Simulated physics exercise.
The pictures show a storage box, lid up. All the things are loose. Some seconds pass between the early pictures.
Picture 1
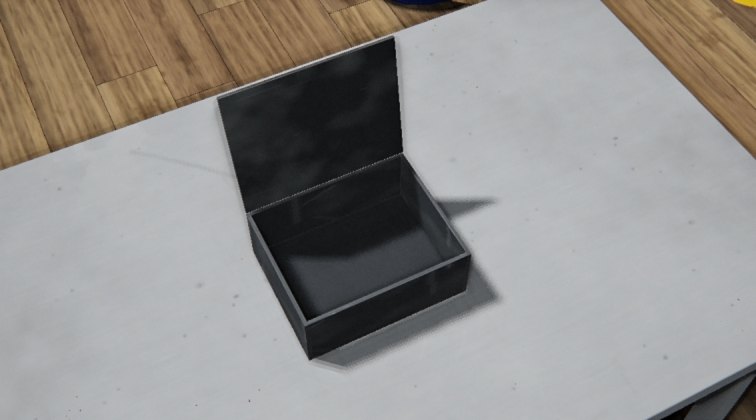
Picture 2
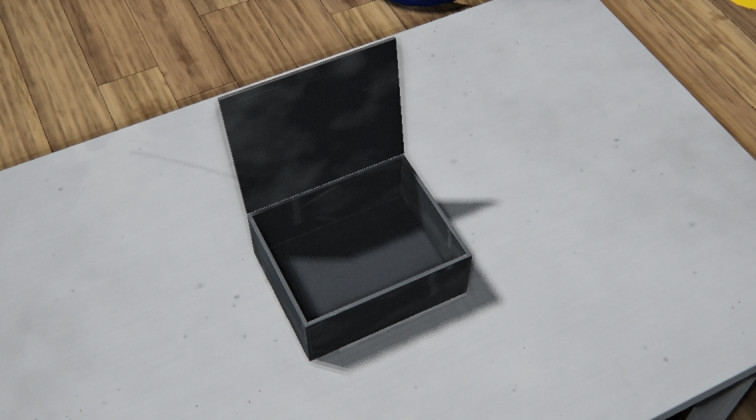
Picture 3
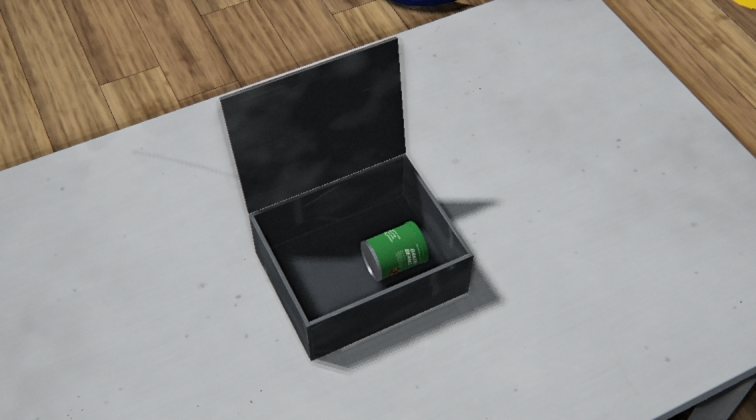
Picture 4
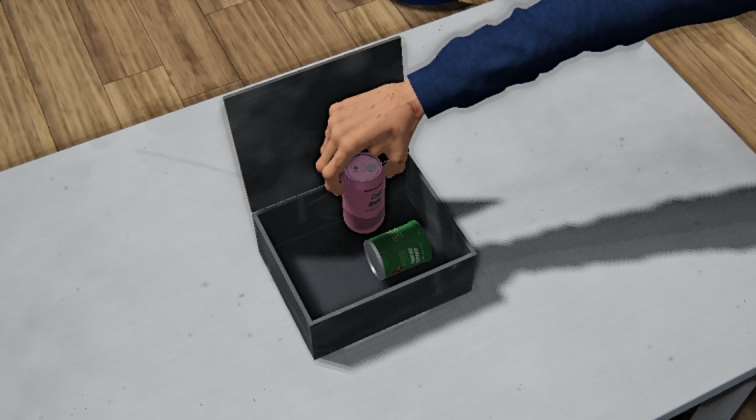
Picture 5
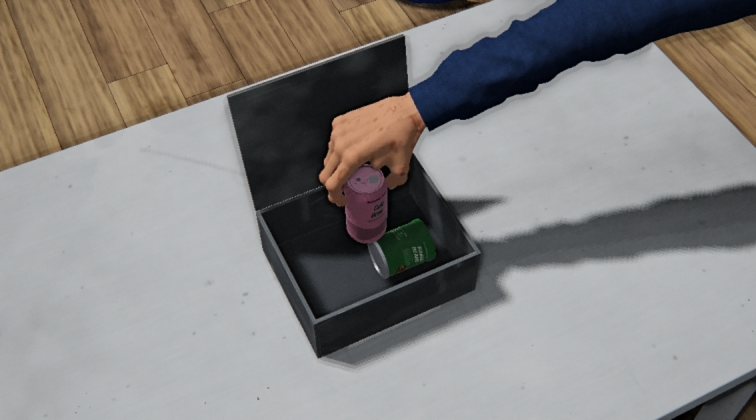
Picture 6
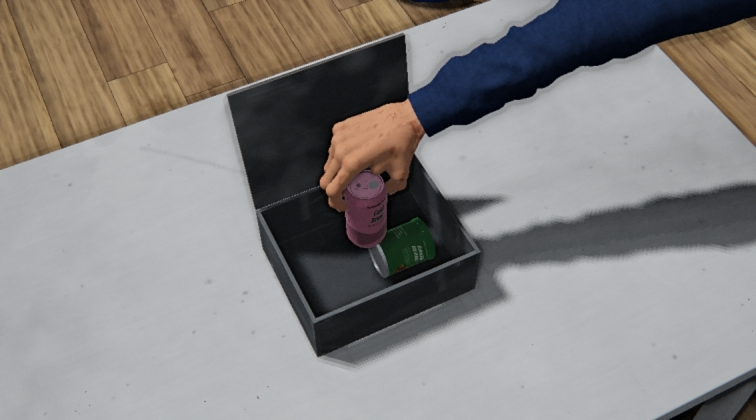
We see an open, empty dark box on a pale tabletop, then a green tin lying inside it. A hand in a blue sleeve then holds a pink can upright in the box beside the tin, lowering it slightly.
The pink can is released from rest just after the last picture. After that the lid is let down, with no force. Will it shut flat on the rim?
The lid shuts flat.
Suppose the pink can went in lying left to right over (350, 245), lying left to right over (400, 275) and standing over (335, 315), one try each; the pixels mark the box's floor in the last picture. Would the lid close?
In the first case it shuts flat; in the second case it closes; in the third case it will not close.
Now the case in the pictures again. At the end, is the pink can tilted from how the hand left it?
The pink can tips.
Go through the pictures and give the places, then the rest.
The last thing is not in view yet, in the first picture.
The last thing is not in view yet, in the second picture.
The last thing is not in view yet; green tin (394, 251), in the third picture.
Still above its spot; pink can (364, 195); green tin (398, 250), in the fourth picture.
Still above its spot; pink can (366, 205); green tin (401, 249), in the fifth picture.
Put in, still held; pink can (366, 211); green tin (401, 248), in the sixth picture.
Then, 0.50 s past the last view, pink can on its side near (330, 253); green tin displaced about its own width.
Then, 1.50 s past the last view, lid 67° above the rim; pink can on its side near (314, 271); green tin displaced about its own width.
Then, 1.90 s past the last view, lid 19° above the rim; pink can on its side near (314, 271); green tin displaced about its own width.
Finally, lid shut; down or leaning hard in the box, pink can; moved from the start, green tin. Final places as the last picture's camera would see them, pink can near (314, 272).
